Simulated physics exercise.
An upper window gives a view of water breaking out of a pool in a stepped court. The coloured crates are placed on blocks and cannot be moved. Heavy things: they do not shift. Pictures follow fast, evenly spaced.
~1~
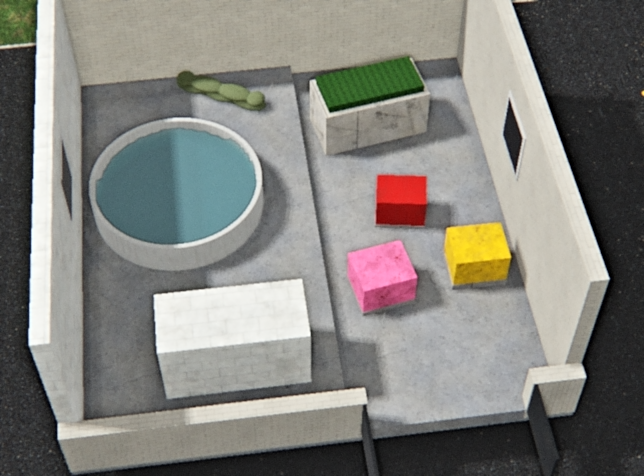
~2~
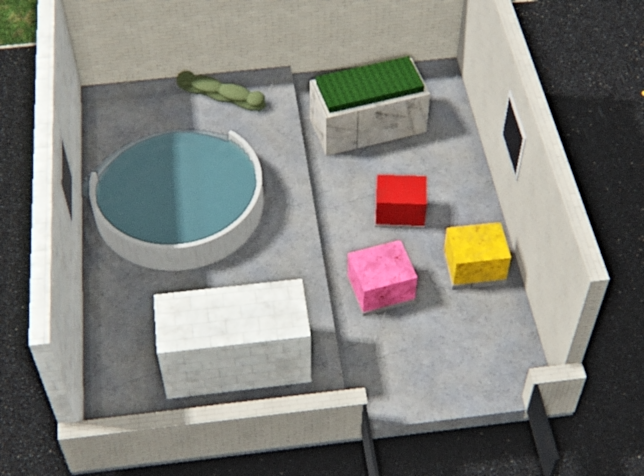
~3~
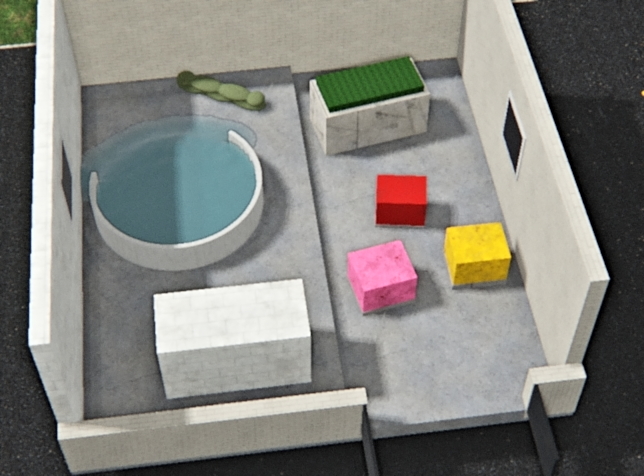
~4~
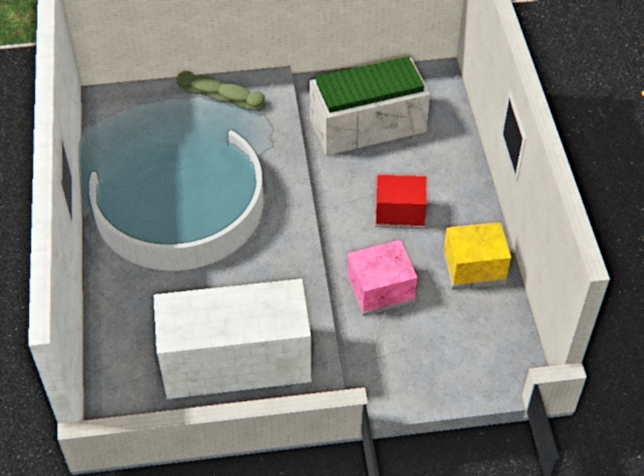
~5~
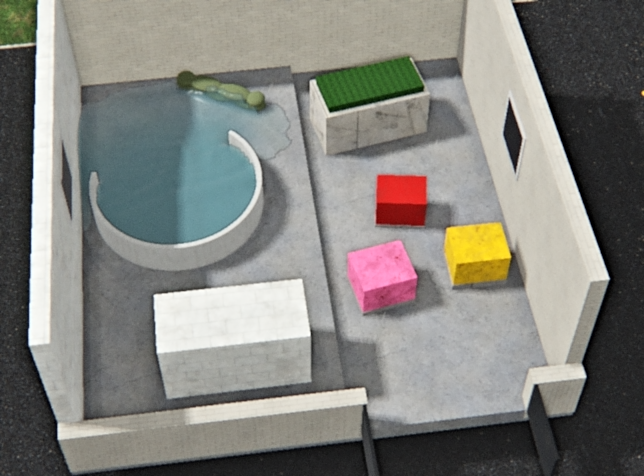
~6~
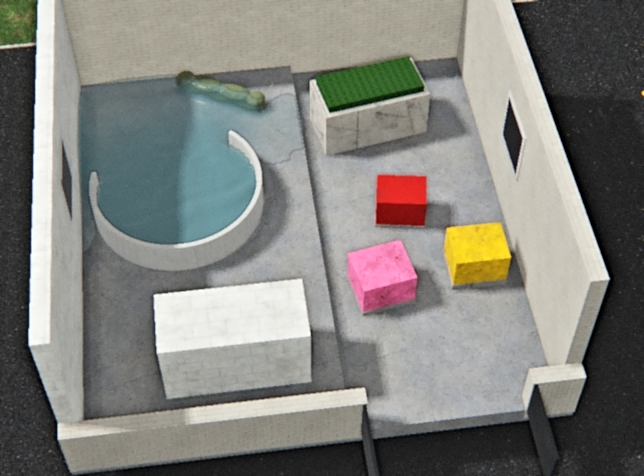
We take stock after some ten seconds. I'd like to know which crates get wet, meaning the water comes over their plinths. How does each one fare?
The red crate does get wet. The pink crate does get wet. The yellow crate does not get wet.
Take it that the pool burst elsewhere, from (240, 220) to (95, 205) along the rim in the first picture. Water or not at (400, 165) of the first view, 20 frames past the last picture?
Untouched.
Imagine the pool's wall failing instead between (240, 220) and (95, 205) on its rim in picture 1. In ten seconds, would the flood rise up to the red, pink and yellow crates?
Going crate by crate, the red one is caught, then the pink one is caught, then the yellow one is caught.
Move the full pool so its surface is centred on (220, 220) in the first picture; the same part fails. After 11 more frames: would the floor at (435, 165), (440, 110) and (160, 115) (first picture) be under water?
First unwetted; next unwetted; last drenched.
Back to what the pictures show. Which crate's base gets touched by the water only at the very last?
Last is the yellow-painted one.
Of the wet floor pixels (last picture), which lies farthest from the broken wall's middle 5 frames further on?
My guess would be about (341, 89).
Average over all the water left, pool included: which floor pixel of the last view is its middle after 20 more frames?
I'd mark it close to (177, 155).
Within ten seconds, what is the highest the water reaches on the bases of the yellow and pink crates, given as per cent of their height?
Roughly 70 per cent, then 230 per cent.
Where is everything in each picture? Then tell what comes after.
In the first picture, still water in the round tank at (176, 183).
In the second picture, water pours out on the round tank's far side and has run to (83, 191).
In the third picture, the front is at (247, 130), out from the gap on the round tank's far side.
In the fourth picture, the front is at (264, 124), out from the gap on the round tank's far side.
In the fifth picture, water pours out on the round tank's far side and has run to (282, 124).
In the sixth picture, water pours out on the round tank's far side and has run to (289, 101).
A moment on, water covers 15 % of the floor; the red crate not reached, the pink crate not reached, the yellow crate not reached.
Next, water covers 25 % of the floor; the red crate not reached, the pink crate not reached, the yellow crate not reached.
Then, water covers 40 % of the floor; the red crate water round its plinth, the pink crate not reached, the yellow crate not reached.
Later, water covers 60 % of the floor; the red crate water round its plinth, the pink crate water round its plinth, the yellow crate water round its plinth.
In the end, water covers 80 % of the floor; the red crate was topped, the pink crate was topped, the yellow crate stayed above the water.
